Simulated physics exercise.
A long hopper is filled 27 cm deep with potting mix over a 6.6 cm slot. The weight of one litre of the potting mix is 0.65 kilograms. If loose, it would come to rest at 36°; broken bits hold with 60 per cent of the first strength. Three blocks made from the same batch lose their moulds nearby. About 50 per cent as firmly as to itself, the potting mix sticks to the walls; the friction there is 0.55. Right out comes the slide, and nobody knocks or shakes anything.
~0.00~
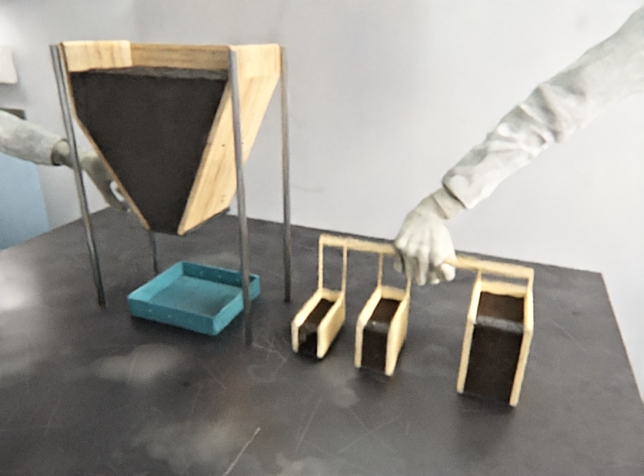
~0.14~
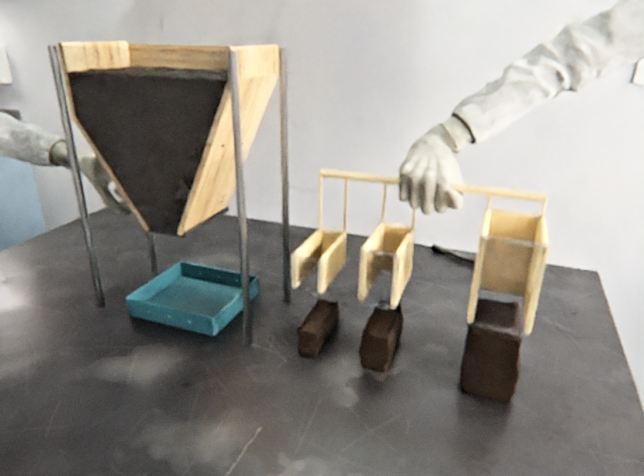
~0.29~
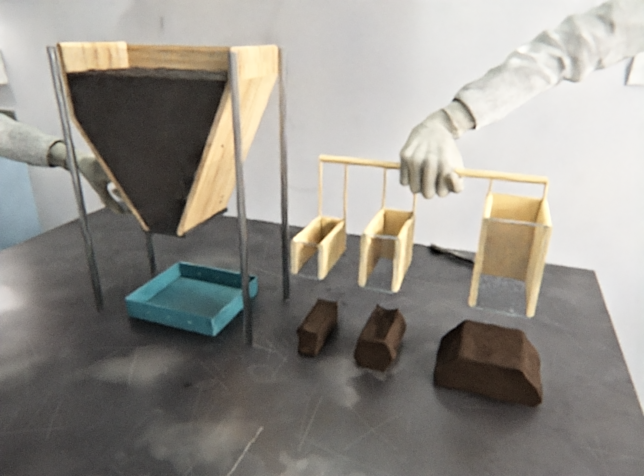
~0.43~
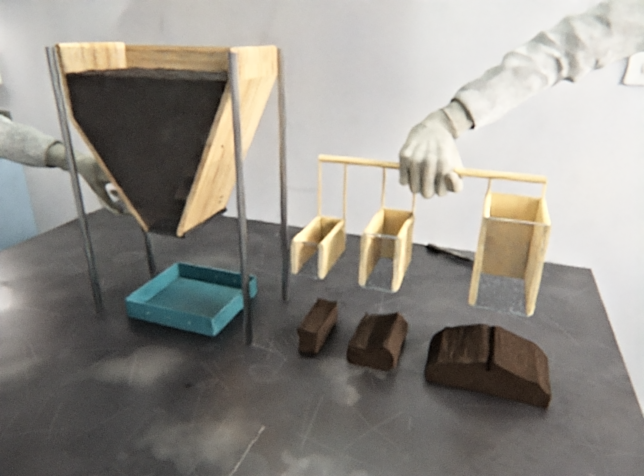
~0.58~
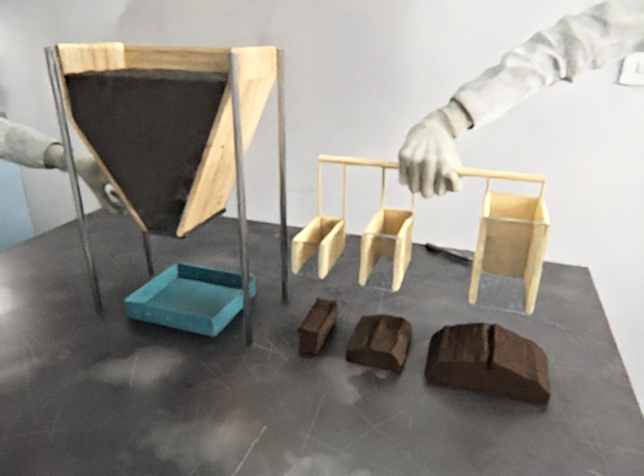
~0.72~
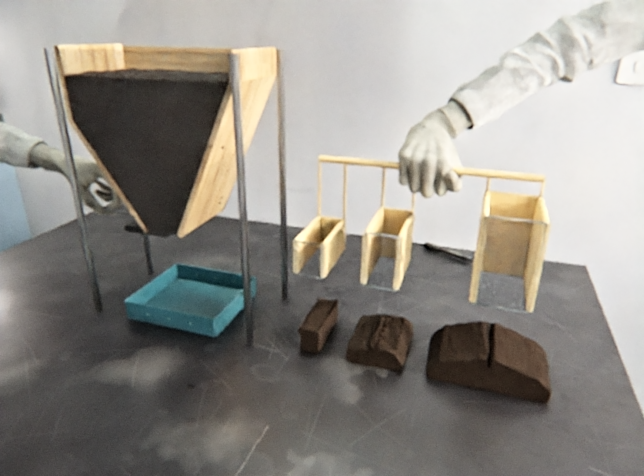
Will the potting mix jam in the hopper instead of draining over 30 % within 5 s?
It spills through the slot.
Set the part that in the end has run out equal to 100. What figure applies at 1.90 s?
I'd put it near 70 %.
After 1.07 s, 9 % has run out.
After 1.49 s, 42 % has run out.
After 1.90 s, 73 % has run out.
After 2.32 s, 100 % has run out.
After 5.62 s, 100 % has run out.
